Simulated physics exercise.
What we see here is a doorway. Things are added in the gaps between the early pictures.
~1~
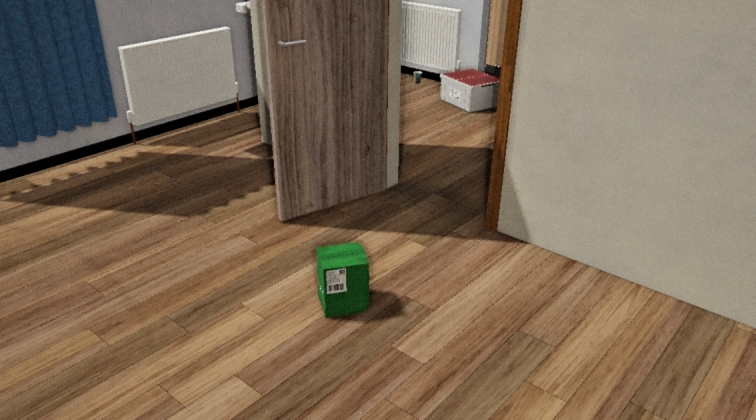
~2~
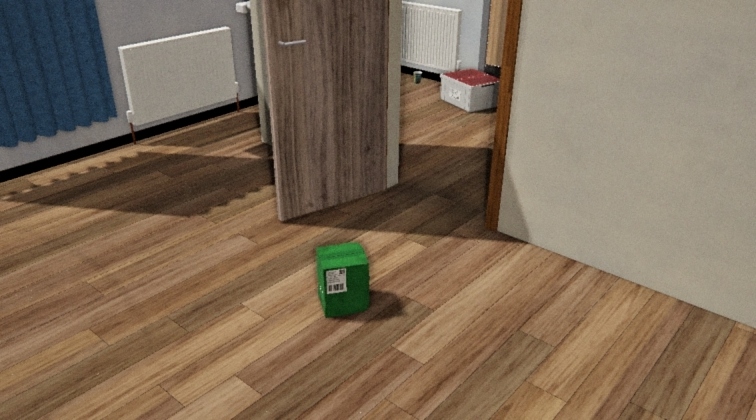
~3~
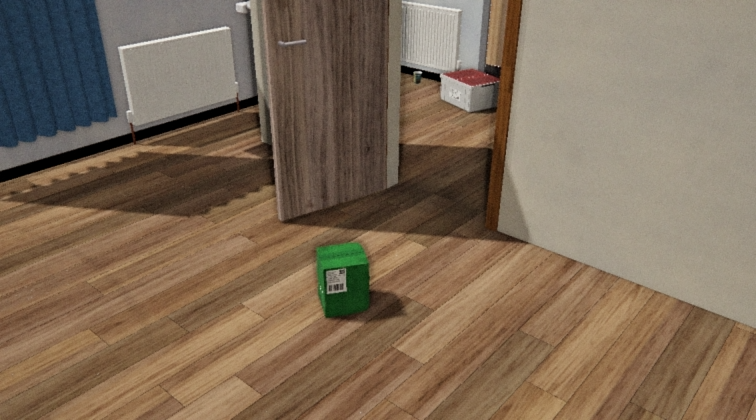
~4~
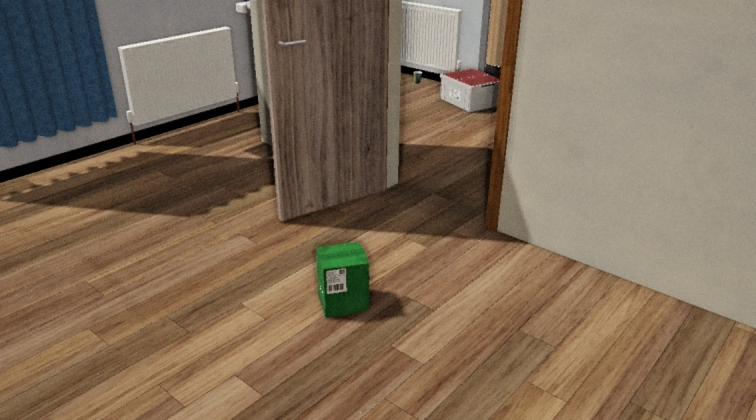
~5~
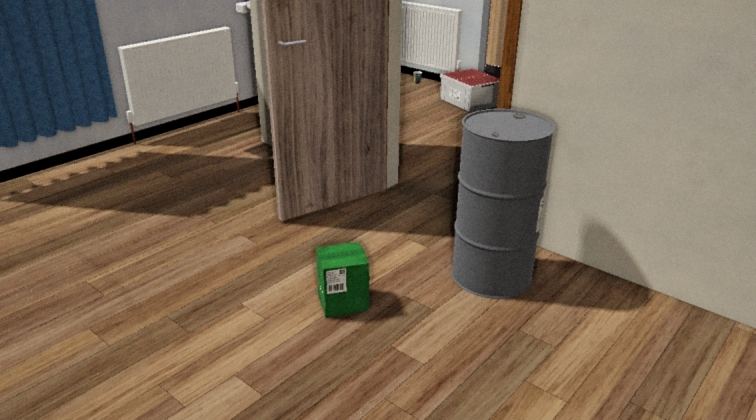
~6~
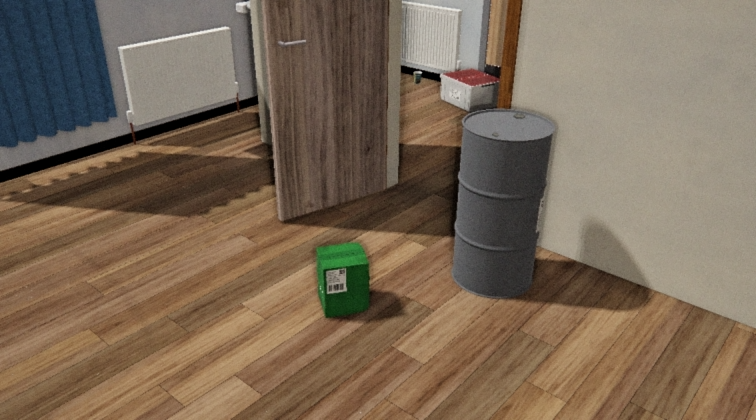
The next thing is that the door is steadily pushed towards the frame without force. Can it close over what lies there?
Result: Fully closed.
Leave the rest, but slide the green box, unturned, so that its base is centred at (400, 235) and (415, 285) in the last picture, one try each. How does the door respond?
Try 1 - gets caught; try 2 - swings fully home.
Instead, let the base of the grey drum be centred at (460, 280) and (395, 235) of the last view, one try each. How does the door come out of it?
Try one: The door swings to; try two: It gets held up.
Then, 0.70 s after the last picture, door at 85°.
Then, 1.20 s after the last picture, door at 61°.
Then, 1.70 s after the last picture, door at 37°.
Then, 2.20 s after the last picture, door at 12°.
At rest, door at 0°; both in place. Seen from the same camera at the end, grey drum near (499, 204).
